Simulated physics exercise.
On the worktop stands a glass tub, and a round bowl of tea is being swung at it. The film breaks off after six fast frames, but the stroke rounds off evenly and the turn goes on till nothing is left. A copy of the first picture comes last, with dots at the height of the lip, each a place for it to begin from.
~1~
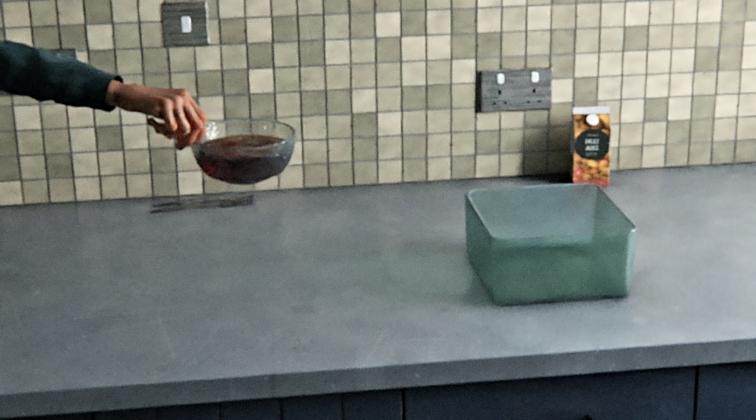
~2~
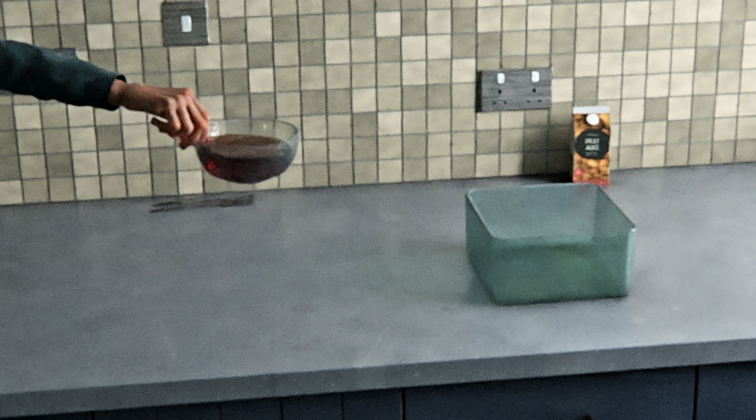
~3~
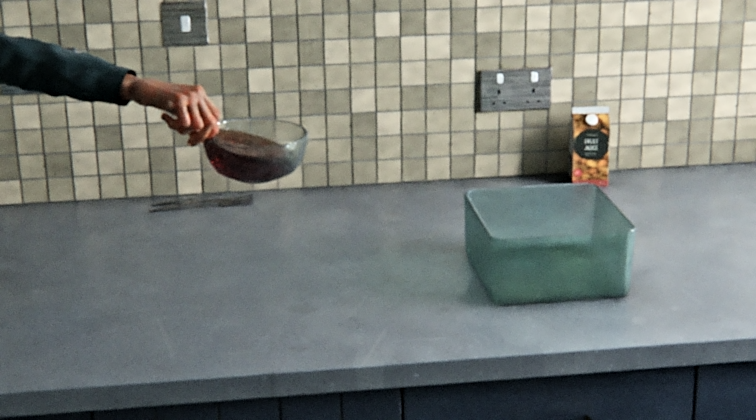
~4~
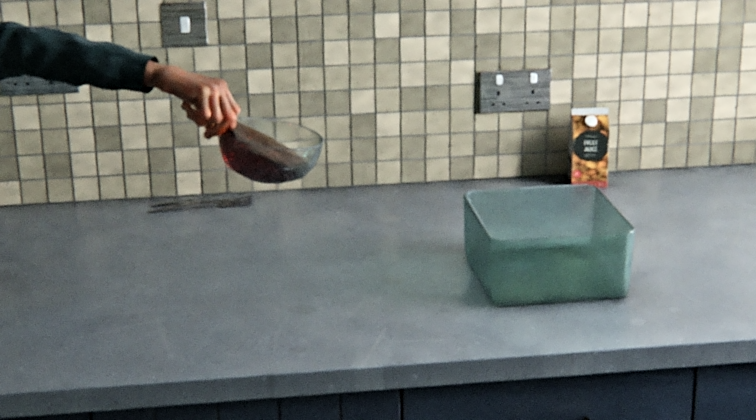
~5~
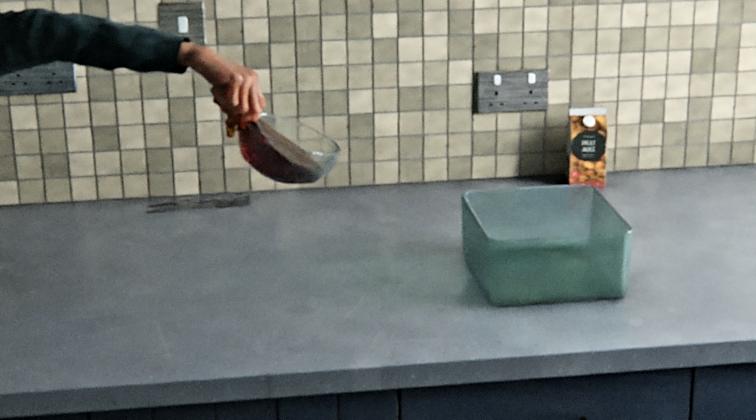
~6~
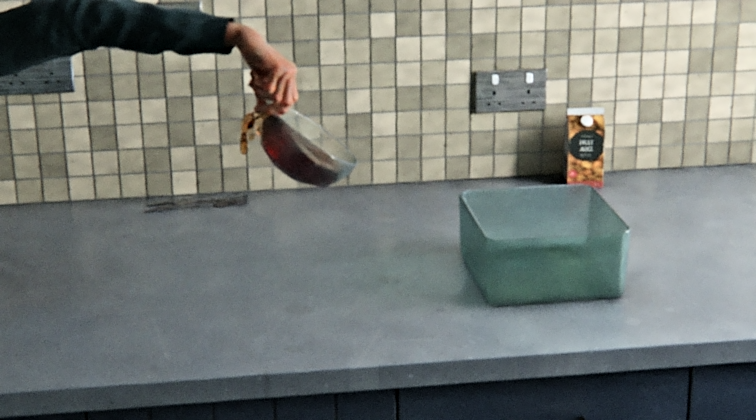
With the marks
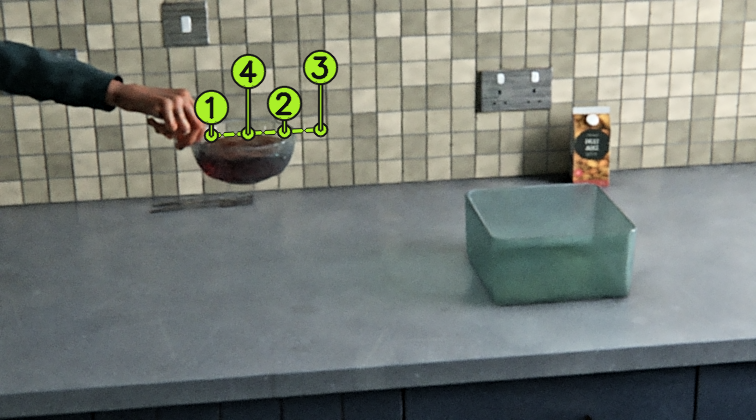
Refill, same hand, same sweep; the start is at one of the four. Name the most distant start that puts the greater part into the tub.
Choose 3.
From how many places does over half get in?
One.
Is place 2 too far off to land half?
Yes, it does.
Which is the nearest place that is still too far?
The answer is 2.
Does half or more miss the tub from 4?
Yes, it does.
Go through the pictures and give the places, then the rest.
The first frame shows upright, lip at (294, 131); tub from (491, 303) to (630, 294); nothing has left yet.
The second frame shows upright, lip at (297, 130); nothing has left yet.
The third frame shows tipped about 2°, lip at (306, 132); nothing has left yet.
The fourth frame shows tipped about 10°, lip at (321, 138); tea is over the rim, down to (234, 129).
The fifth frame shows tipped about 21°, lip at (339, 148); tea is over the rim, down to (230, 131).
The sixth frame shows tipped about 35°, lip at (356, 159); tea is over the rim, down to (243, 148).
In lime, 1 at (211, 135); 2 at (284, 131); 3 at (320, 129); 4 at (248, 133).
Choosing 1, about 0 % lands in the tub, 97 % falls short and 3 % goes beside or beyond.
Choosing 2, about 22 % lands in the tub, 70 % falls short and 8 % goes beside or beyond.
Choosing 3, about 62 % lands in the tub, 16 % falls short and 22 % goes beside or beyond.
Choosing 4, about 0 % lands in the tub, 94 % falls short and 5 % goes beside or beyond.
